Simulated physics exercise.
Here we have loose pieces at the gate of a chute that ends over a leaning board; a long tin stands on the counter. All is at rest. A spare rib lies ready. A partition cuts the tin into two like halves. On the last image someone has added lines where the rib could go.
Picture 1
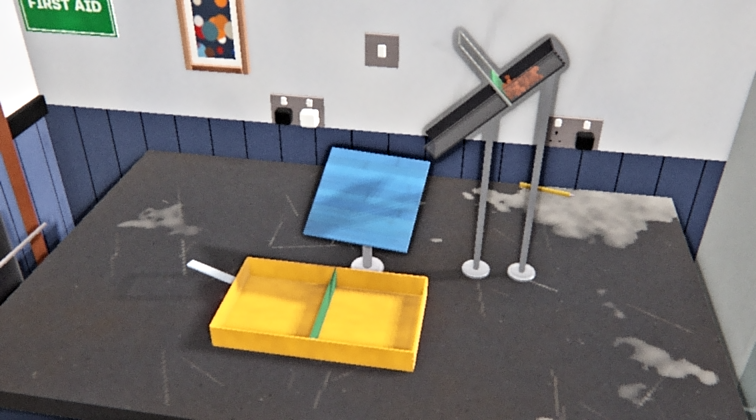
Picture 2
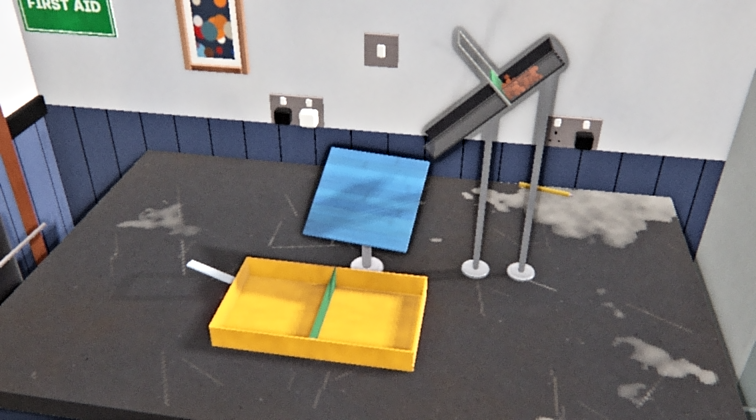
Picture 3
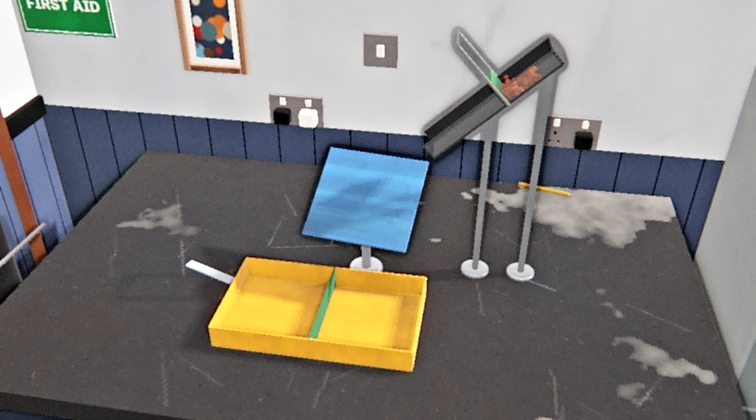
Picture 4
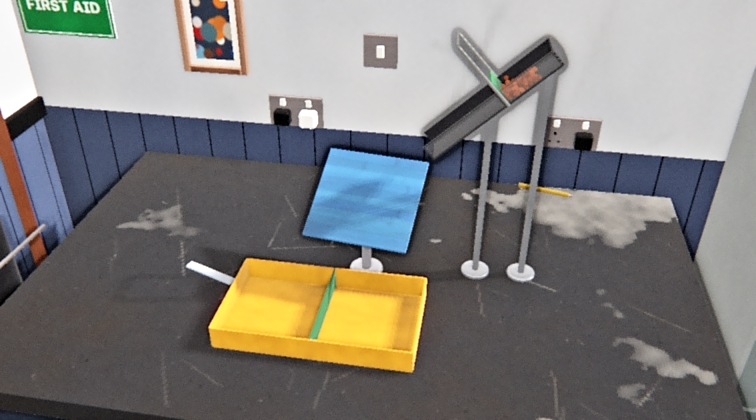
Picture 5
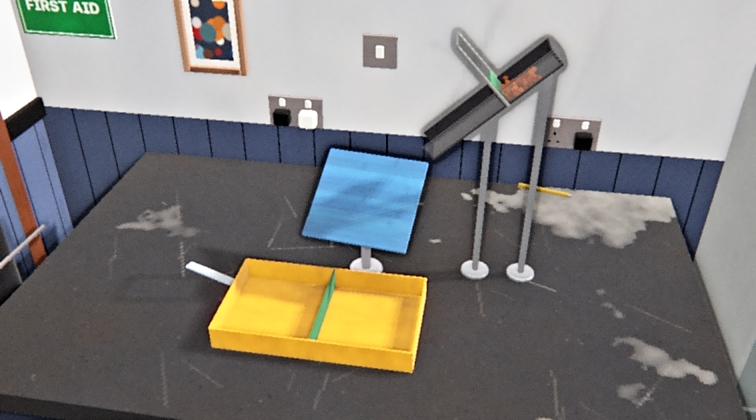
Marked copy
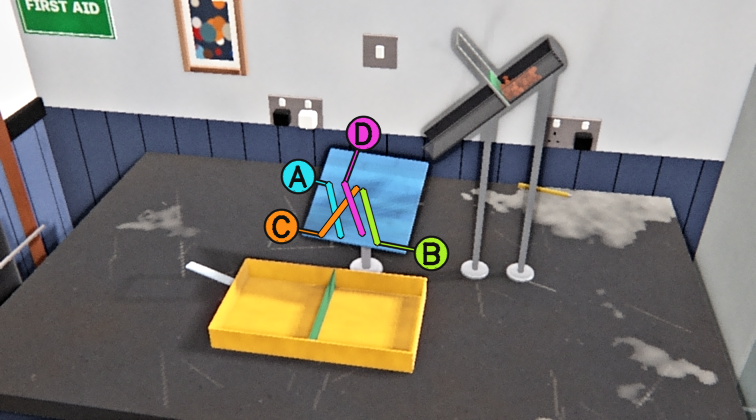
A dark counter held a yellow tin split by a green divider, a tilted blue board behind it, and a sloping chute on posts with reddish pellets behind its gate; nothing moved.
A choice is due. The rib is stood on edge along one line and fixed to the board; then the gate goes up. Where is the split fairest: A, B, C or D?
C works best here.
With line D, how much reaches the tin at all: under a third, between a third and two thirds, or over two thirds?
It is over two thirds.
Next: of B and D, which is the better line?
B.
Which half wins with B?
Right.
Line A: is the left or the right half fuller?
The right half.
On the marked copy, line A from (328, 184) to (340, 235); line B from (363, 191) to (377, 242); line C from (356, 188) to (321, 234); line D from (344, 183) to (362, 233).
With A, of what is caught, about a tenth in the left half, the larger part in the right.
With B, of what is caught, about a tenth in the left half, the larger part in the right.
With C, of what is caught, roughly half in the left half, roughly half in the right.
With D, of what is caught, not one piece in the left half, every piece in the right.
